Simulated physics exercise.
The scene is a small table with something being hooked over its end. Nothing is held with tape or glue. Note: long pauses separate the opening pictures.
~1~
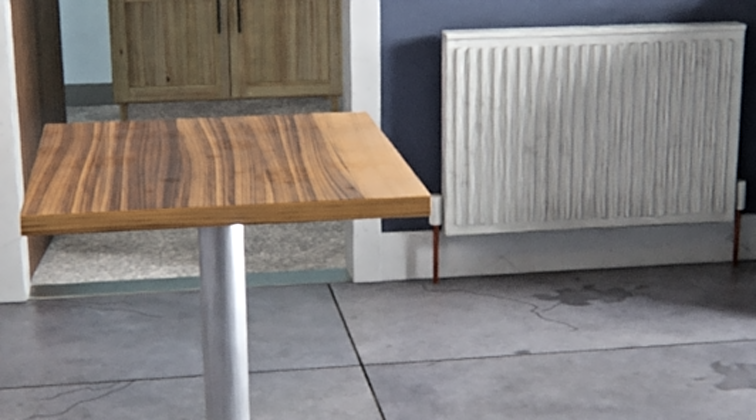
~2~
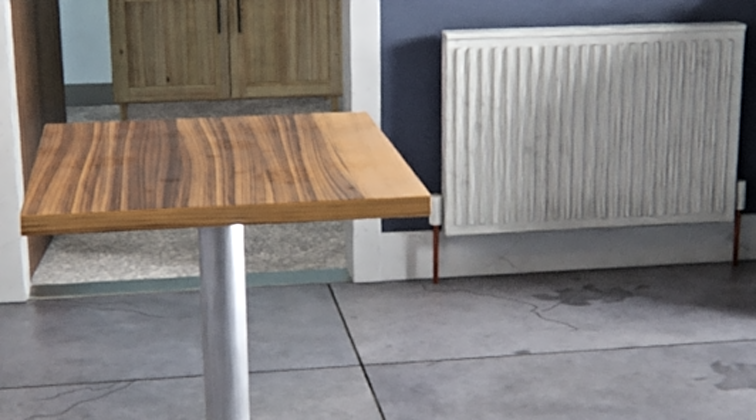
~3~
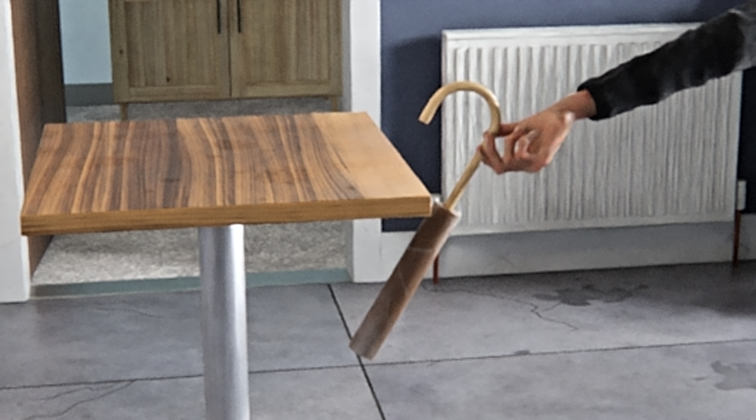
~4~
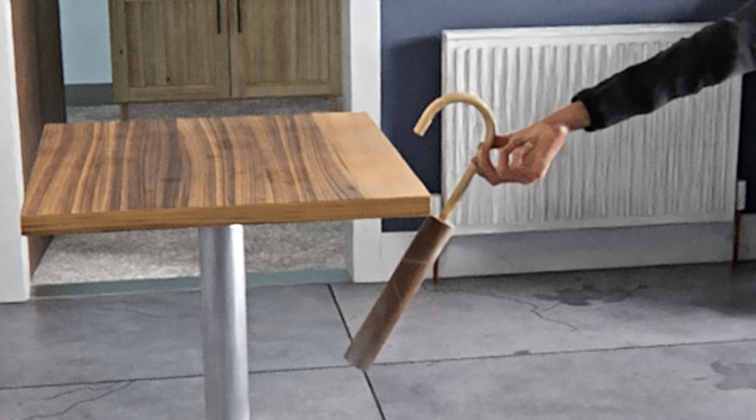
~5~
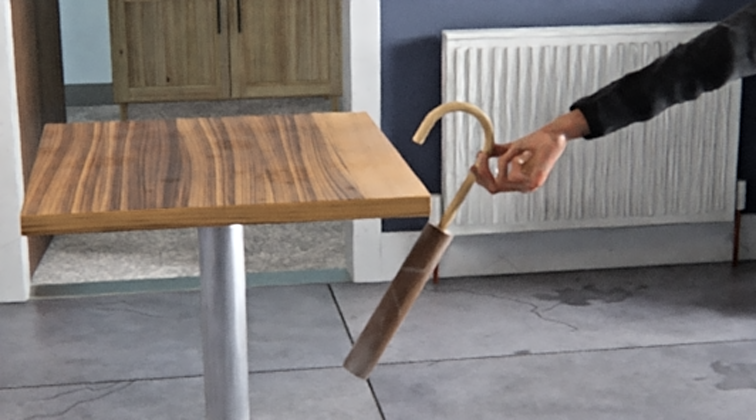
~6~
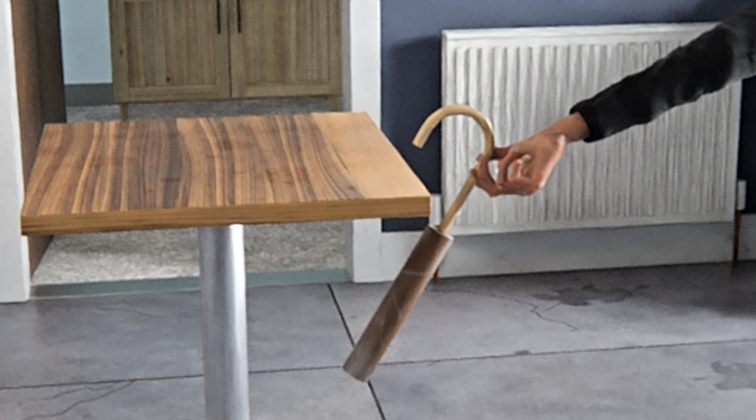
Brown umbrella with a curved handle held by a hand from the right, lowering slightly beside a small wooden table's edge.
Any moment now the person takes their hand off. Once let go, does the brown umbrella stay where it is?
No.
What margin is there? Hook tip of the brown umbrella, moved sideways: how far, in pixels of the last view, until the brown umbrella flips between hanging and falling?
Looks like close to 24 pixels, moving left.
Then, 0.54 s past the last view, brown umbrella in the air.
Finally, the brown umbrella falls to the floor.
